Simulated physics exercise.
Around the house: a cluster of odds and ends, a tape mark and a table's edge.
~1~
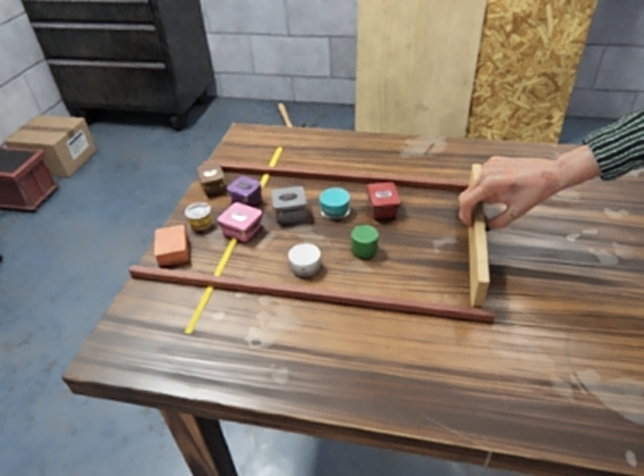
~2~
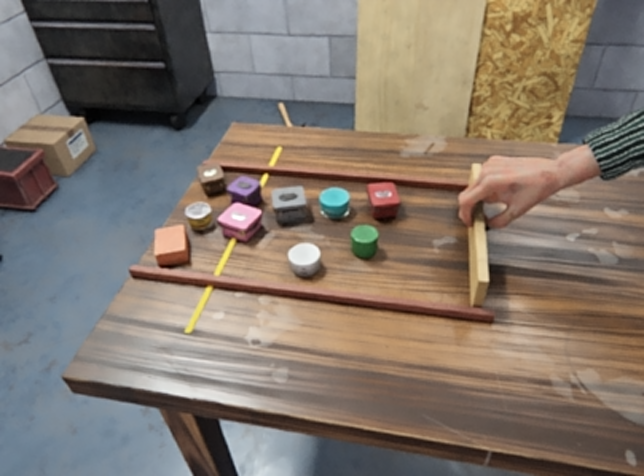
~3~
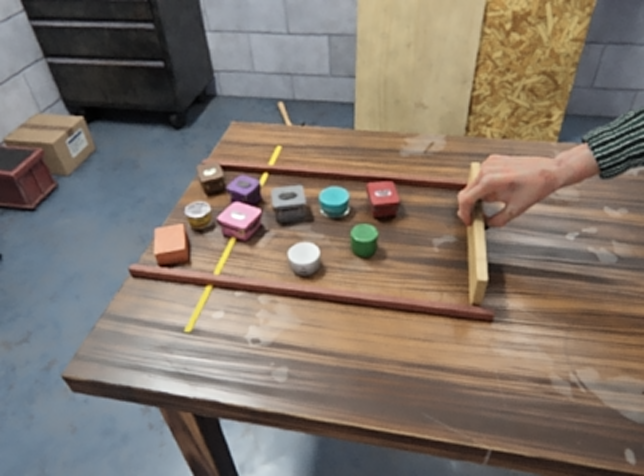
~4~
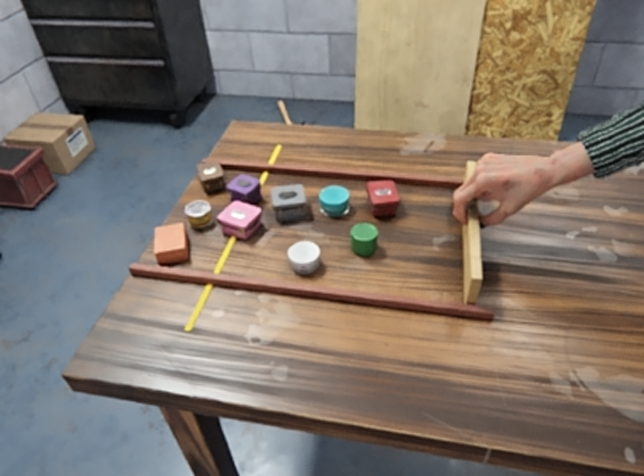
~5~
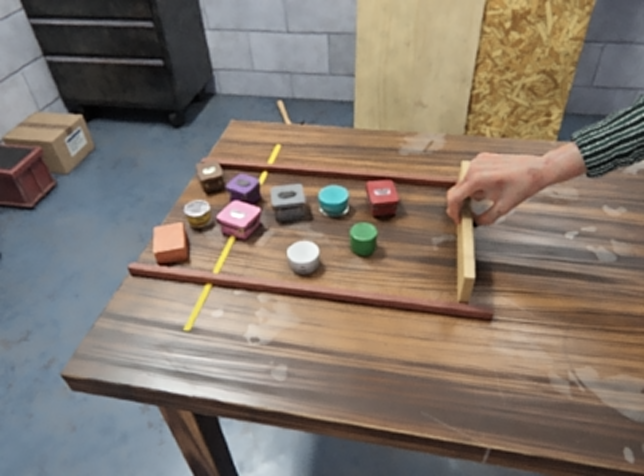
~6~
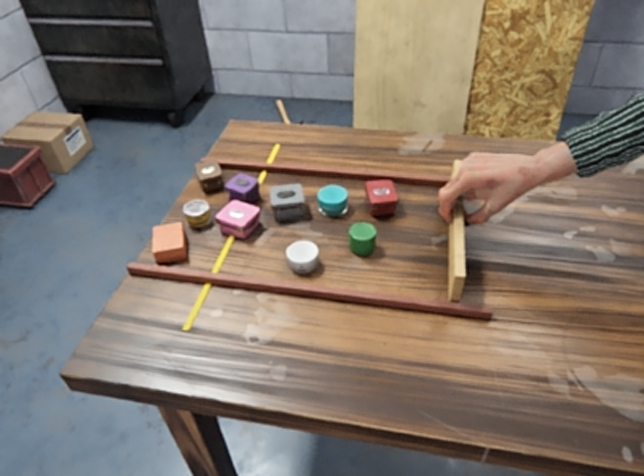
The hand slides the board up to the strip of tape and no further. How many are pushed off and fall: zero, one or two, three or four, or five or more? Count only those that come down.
The number that fall off is zero.
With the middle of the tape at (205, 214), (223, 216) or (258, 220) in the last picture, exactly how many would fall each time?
Down on the floor: 4, 2 and 0.
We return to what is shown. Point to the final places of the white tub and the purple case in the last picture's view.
Near (209, 247) and (209, 191).
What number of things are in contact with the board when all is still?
4 of them.
Soon after, none off yet; brown case at rest near (210, 177); orange block at rest near (170, 243); yellow tin at rest near (197, 214).
At rest, the number that fall off is zero.
